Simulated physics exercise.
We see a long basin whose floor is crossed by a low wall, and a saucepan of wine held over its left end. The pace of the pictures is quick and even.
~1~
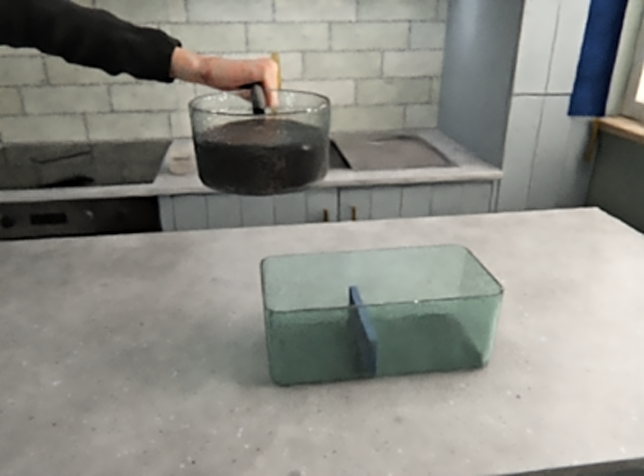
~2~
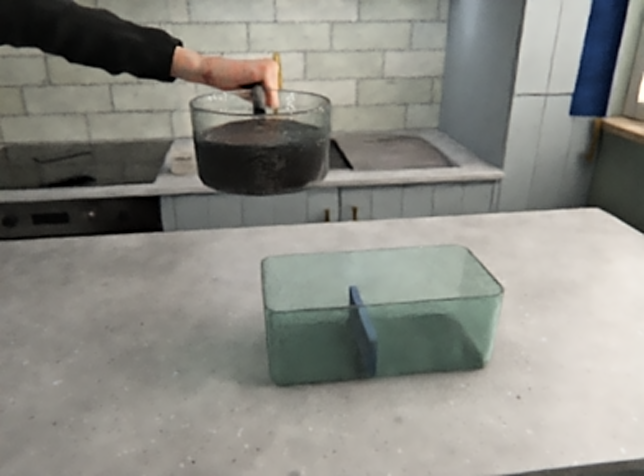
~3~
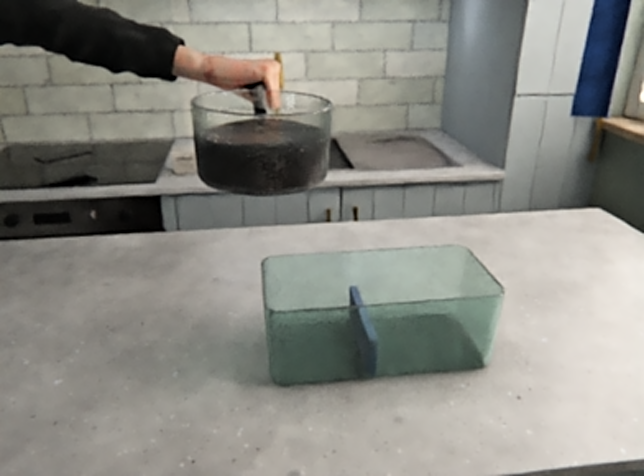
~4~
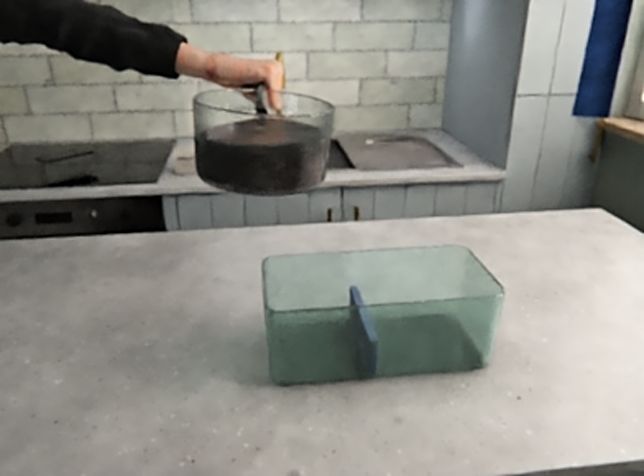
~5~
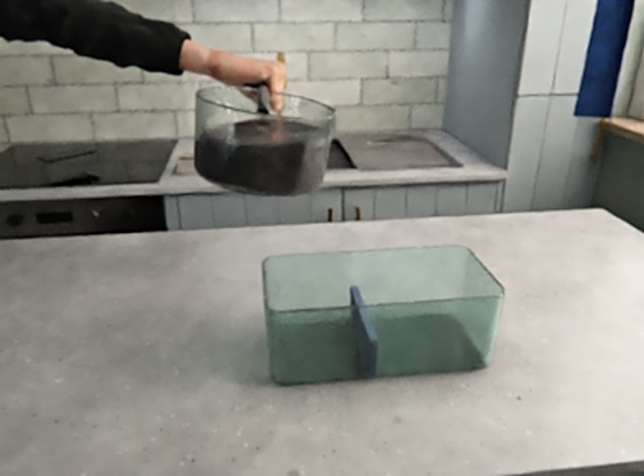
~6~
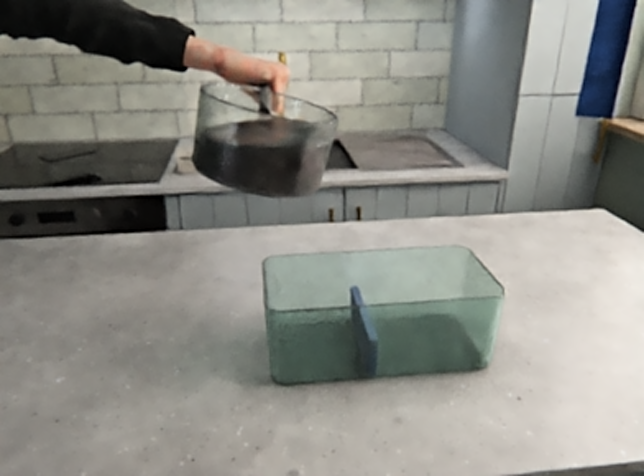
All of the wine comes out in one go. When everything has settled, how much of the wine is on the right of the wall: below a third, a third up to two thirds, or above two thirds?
The share right of the wall fails to exceed two thirds but reaches one third.
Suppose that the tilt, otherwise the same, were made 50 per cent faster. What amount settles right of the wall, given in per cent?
It comes to around 45 per cent.
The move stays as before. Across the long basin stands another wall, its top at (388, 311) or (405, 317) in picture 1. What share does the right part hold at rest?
Try 1: About 20 percent; try 2: About 10 percent.
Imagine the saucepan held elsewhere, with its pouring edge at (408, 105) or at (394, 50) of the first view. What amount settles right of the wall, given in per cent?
It comes to 95 % the first time and 90 % the second.
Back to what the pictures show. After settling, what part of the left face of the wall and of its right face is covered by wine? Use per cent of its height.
Left side roughly 40, right side roughly 40.
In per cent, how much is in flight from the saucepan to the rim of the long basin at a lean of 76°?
Close to 35 in a hundred.
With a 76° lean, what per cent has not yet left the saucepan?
It still holds close to 60 per cent at that lean.
A moment on, the saucepan is tipped on its side and 62 per cent is still to pour, 0 is left of the wall and 2 right of it.
Next, the saucepan is tipped right over and 10 per cent is still to pour, 16 is left of the wall and 58 right of it.
Then the saucepan is tipped right over and 0 per cent is still to pour, 39 is left of the wall and 58 right of it.
Later the saucepan is tipped right over and 0 per cent is still to pour, 40 is left of the wall and 58 right of it.
In the end 40 per cent lies left of the wall, 58 right of it and 2 outside.
